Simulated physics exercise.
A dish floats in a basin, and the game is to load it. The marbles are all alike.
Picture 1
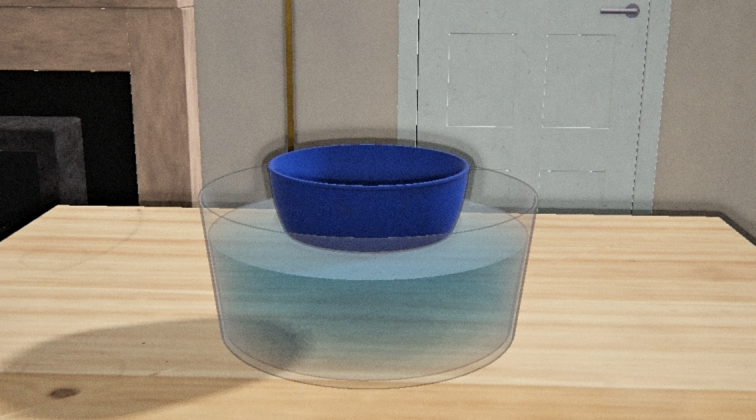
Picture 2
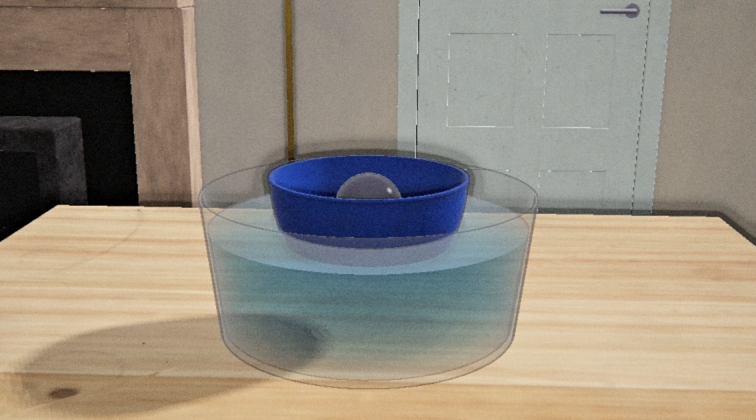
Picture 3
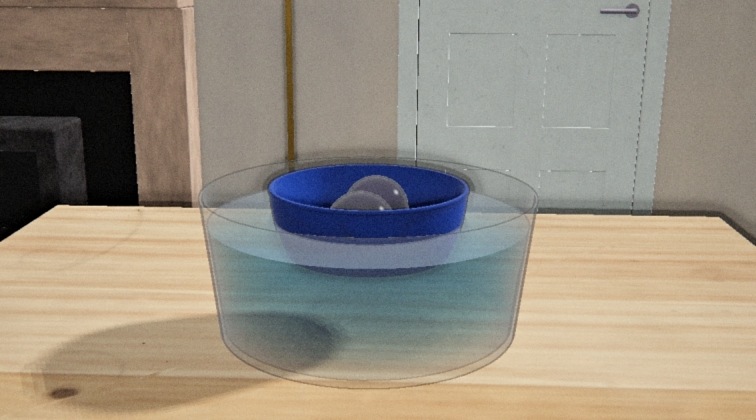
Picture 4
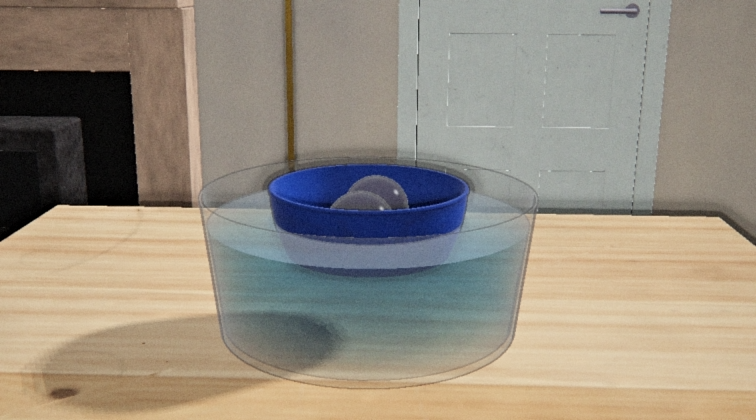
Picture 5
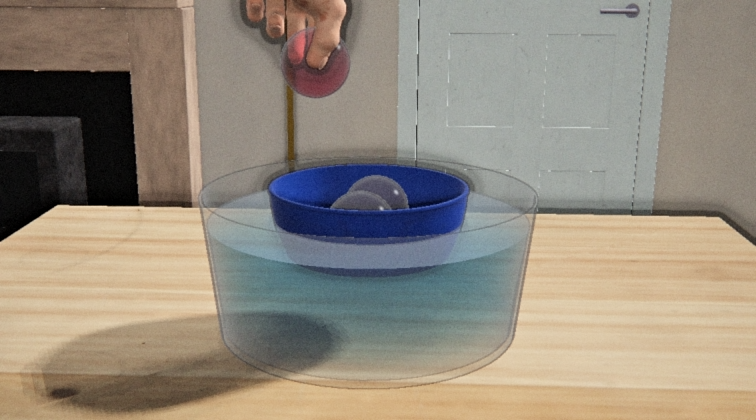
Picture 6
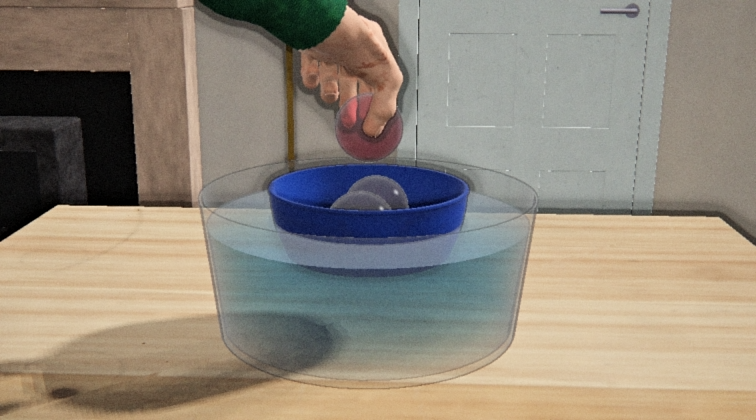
The video shows a blue dish floating in a clear basin of water, sinking lower as two clear marbles appear in it one after another. A hand then lowers a reddish marble from above toward the dish.
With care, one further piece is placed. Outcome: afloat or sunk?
I'd say it stays up top this time.
Shortly, the glass marble is in and the dish dips.
Then, it steadies; about a third of its side above the surface.
At the finish, the dish floats; about a third of its side above the surface.
